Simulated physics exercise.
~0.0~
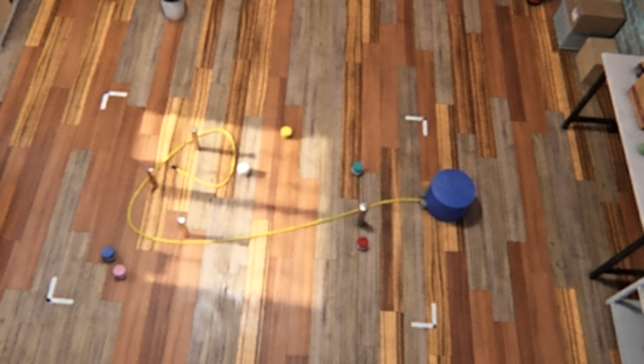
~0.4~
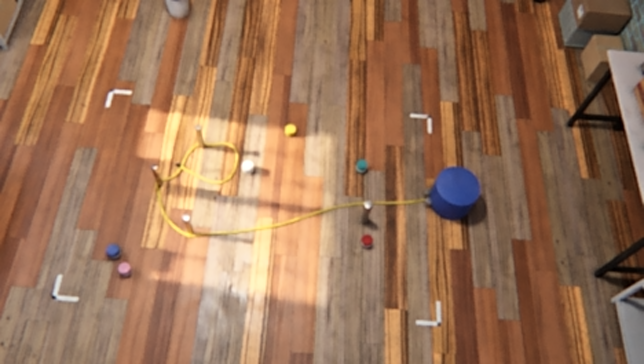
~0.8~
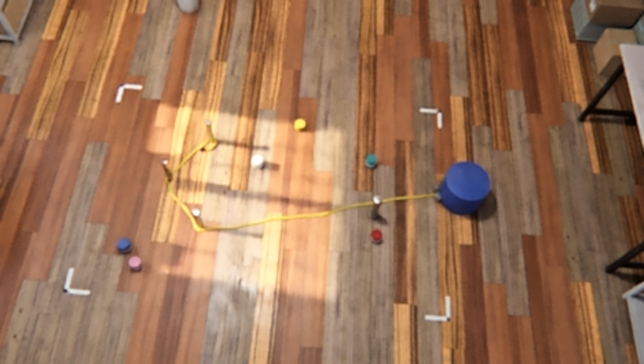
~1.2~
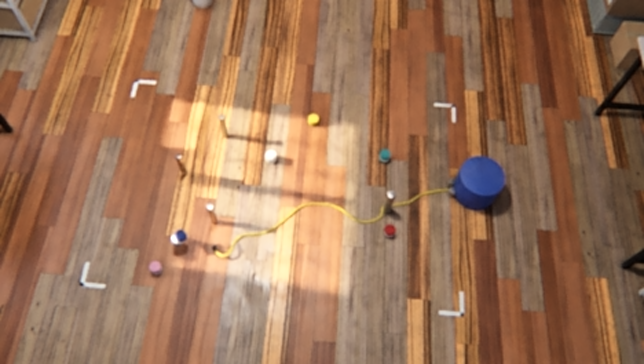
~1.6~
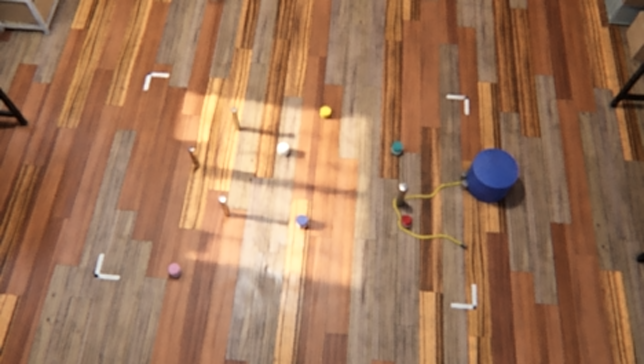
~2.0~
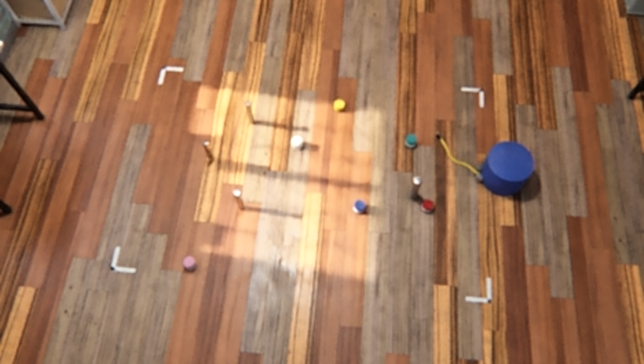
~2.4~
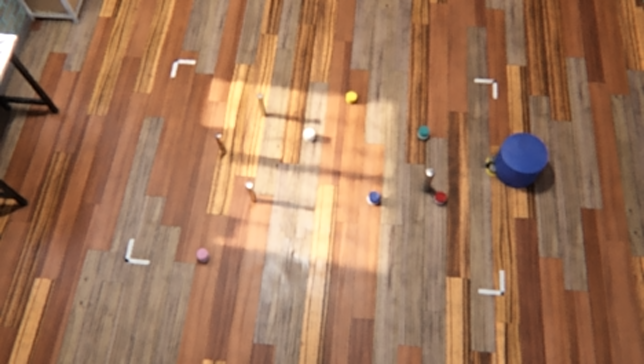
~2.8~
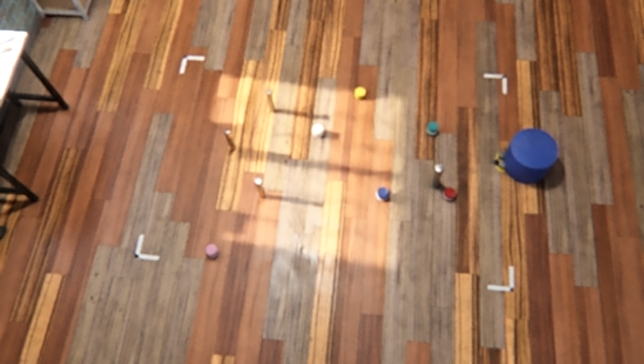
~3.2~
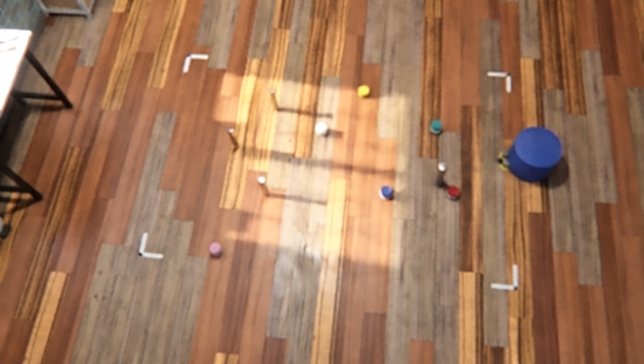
Yellow lead reeling across a wooden floor past upright posts toward a blue drum, dragging a blue canister right and nudging a red jar.
